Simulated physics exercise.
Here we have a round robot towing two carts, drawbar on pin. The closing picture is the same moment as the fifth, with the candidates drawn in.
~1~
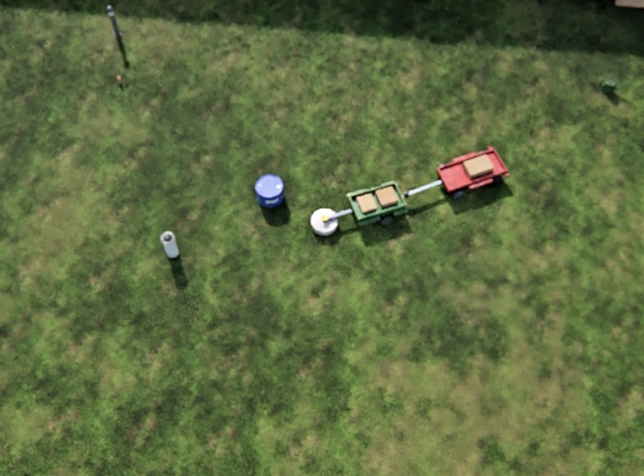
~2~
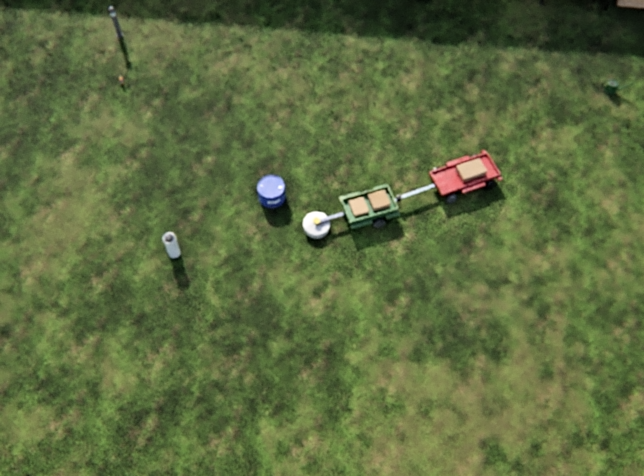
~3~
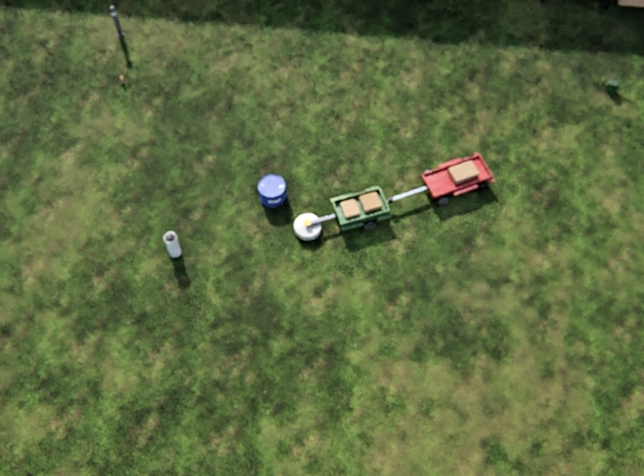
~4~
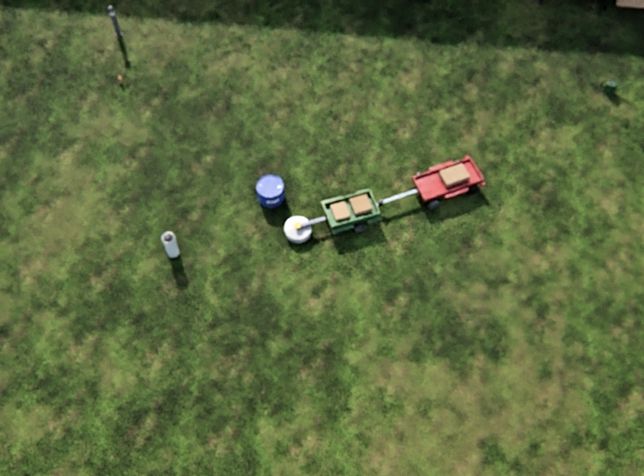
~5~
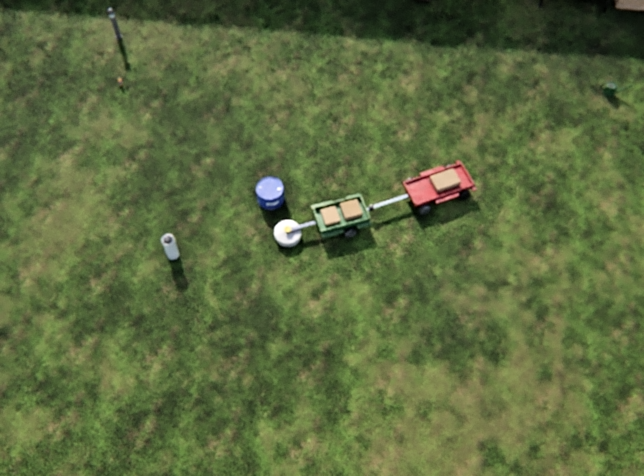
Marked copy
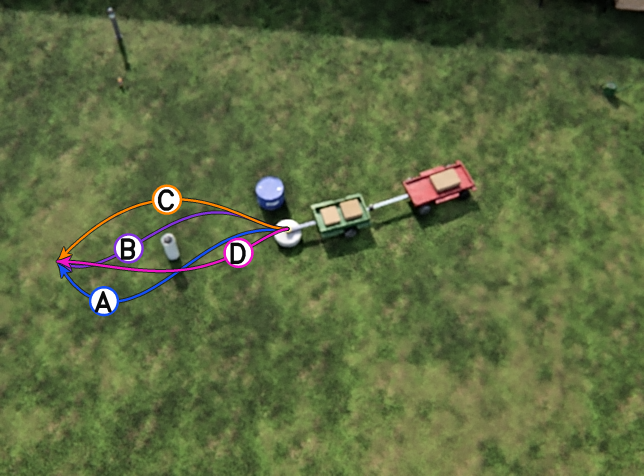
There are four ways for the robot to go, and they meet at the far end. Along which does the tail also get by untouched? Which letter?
Only A clears them all.
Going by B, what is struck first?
First the blue tub.
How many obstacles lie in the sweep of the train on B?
Two.
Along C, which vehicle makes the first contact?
The green cart touches first.
On the marked copy, A from (287, 229) via (168, 278) to (59, 264); B from (287, 229) via (173, 223) to (60, 263); C from (287, 229) via (167, 200) to (59, 260); D from (287, 229) via (174, 271) to (58, 262).
Taking A. A third of the way, robot (202, 259), last cart (357, 208).
Two thirds of the way, robot (116, 305), last cart (271, 234).
When it is over, robot (60, 265), last cart (213, 260); nothing has been touched.
As for the rest, B meets the white post and blue tub; C meets the blue tub; D meets the white post.
